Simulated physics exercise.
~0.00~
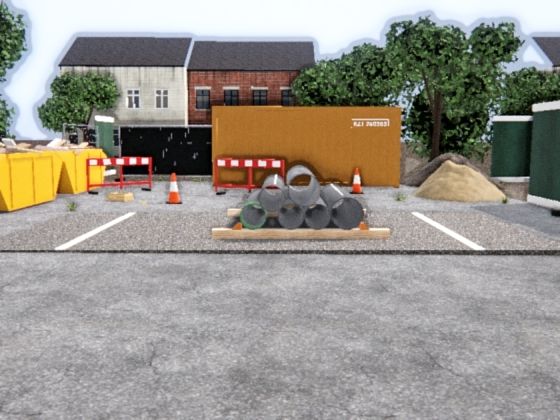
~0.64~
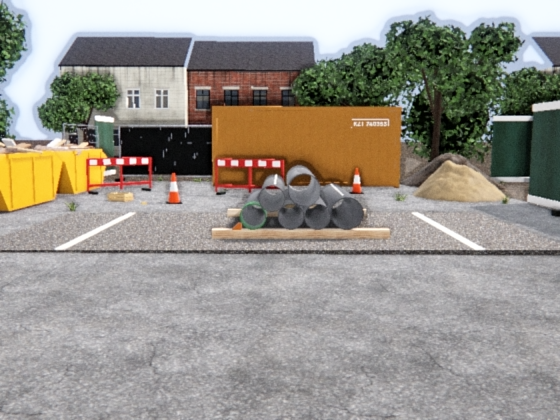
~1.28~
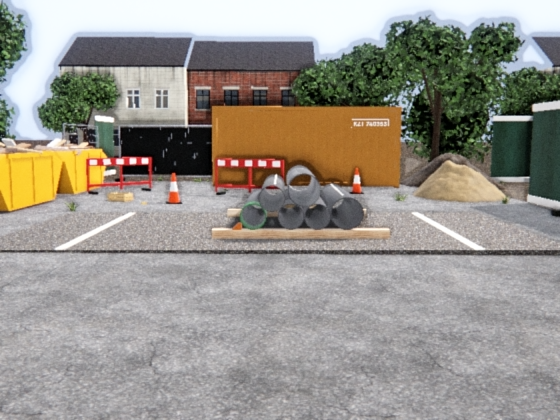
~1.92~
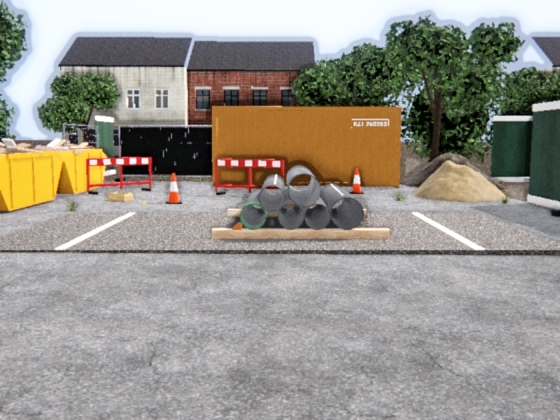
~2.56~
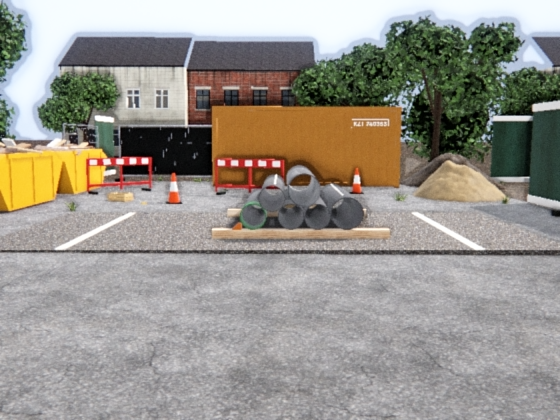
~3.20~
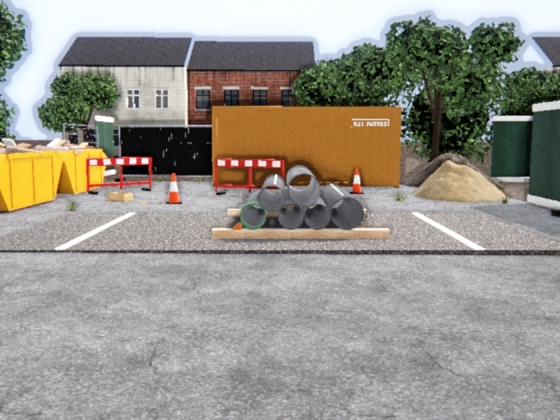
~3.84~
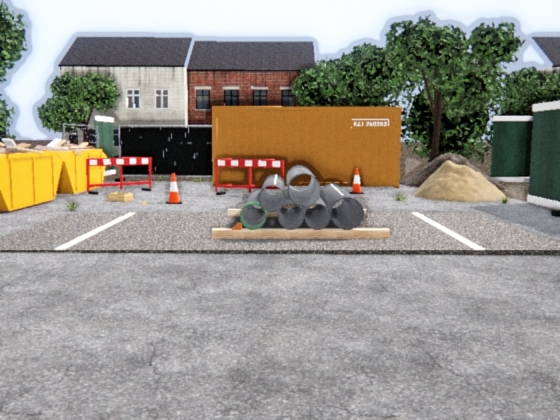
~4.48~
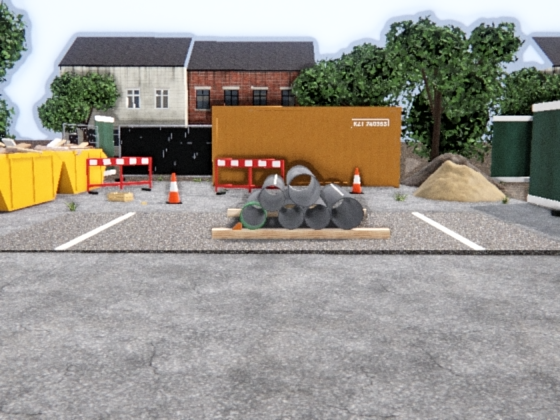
Stacked pipes, grey with one green at lower left, resting motionless on timber bearers in a gravel storage bay between white lines.
